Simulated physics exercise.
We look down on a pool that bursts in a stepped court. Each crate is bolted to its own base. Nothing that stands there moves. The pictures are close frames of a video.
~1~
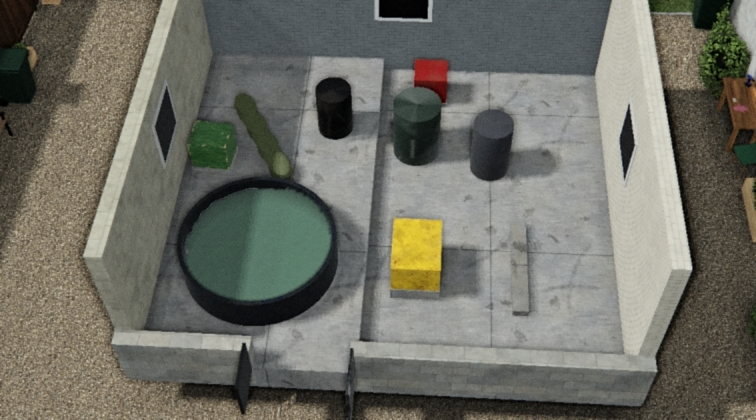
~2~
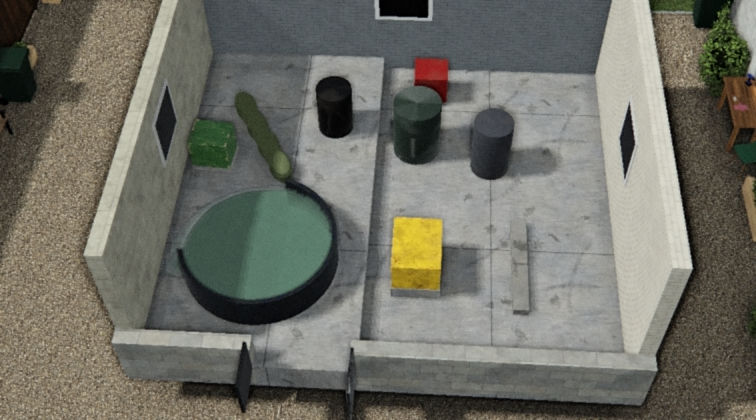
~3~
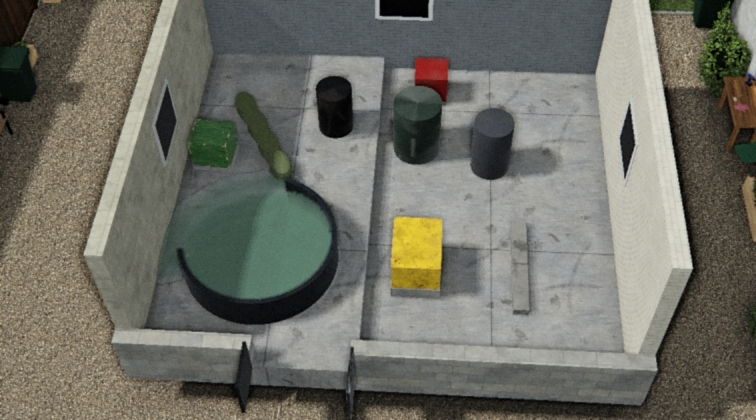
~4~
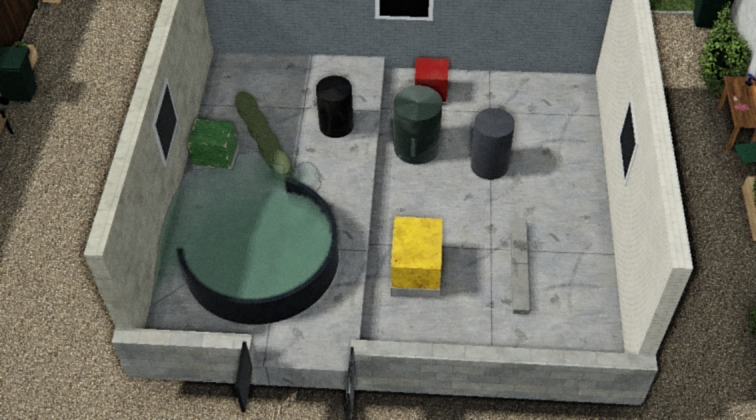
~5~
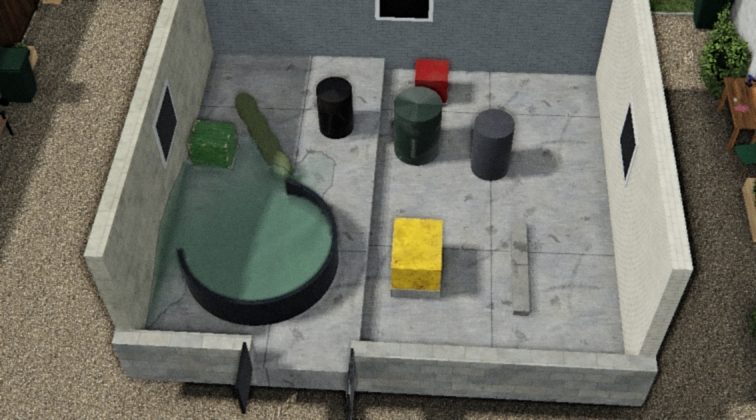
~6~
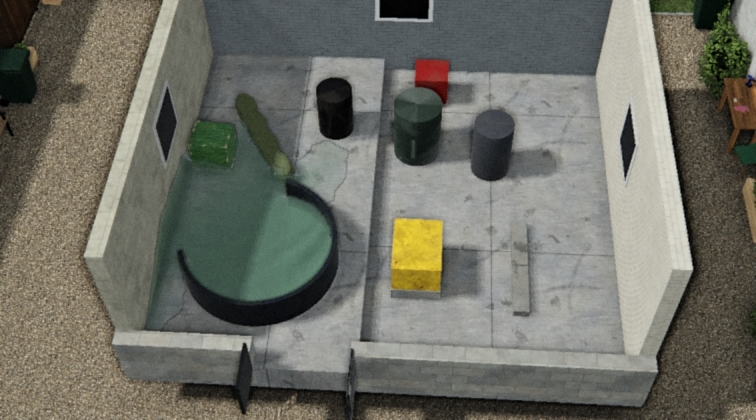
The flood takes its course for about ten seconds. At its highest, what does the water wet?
The yellow crate stays dry; the red crate gets wet; the green crate gets wet.
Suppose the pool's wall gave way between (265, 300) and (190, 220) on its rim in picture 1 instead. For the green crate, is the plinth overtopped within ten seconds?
Then: The green crate ends up wet.
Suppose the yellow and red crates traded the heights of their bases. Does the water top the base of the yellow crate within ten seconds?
One by one: The yellow one escapes it.
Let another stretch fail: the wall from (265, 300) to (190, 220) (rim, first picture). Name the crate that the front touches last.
It is the crate marked red.
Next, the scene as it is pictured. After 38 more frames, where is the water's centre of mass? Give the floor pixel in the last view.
Near (306, 199).
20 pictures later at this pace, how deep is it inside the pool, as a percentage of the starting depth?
About 36 per cent.
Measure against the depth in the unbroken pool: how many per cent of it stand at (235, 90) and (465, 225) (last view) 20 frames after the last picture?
In that order: 12 and 4 per cent.
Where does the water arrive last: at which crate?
That is the one in yellow.
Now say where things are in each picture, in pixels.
The round pool at (257, 241) is whole and still, in the first frame.
Water pours out on the round pool's far side and has run to (171, 272), in the second frame.
Water pours out on the round pool's far side and has run to (157, 281), in the third frame.
Water pours out on the round pool's far side and has run to (153, 300), in the fourth frame.
Water pours out on the round pool's far side and has run to (148, 322), in the fifth frame.
The front is at a hidden place, out from the gap on the round pool's far side, in the sixth frame.
A moment on, water covers 20 % of the floor; the yellow crate not reached, the red crate not reached, the green crate water round its plinth.
Next, water covers 20 % of the floor; the yellow crate not reached, the red crate not reached, the green crate water round its plinth.
Then, water covers 45 % of the floor; the yellow crate water round its plinth, the red crate water round its plinth, the green crate water round its plinth.
Later, water covers 80 % of the floor; the yellow crate water round its plinth, the red crate water round its plinth, the green crate water round its plinth.
In the end, water covers 95 % of the floor; the yellow crate stayed above the water, the red crate was topped, the green crate was topped.
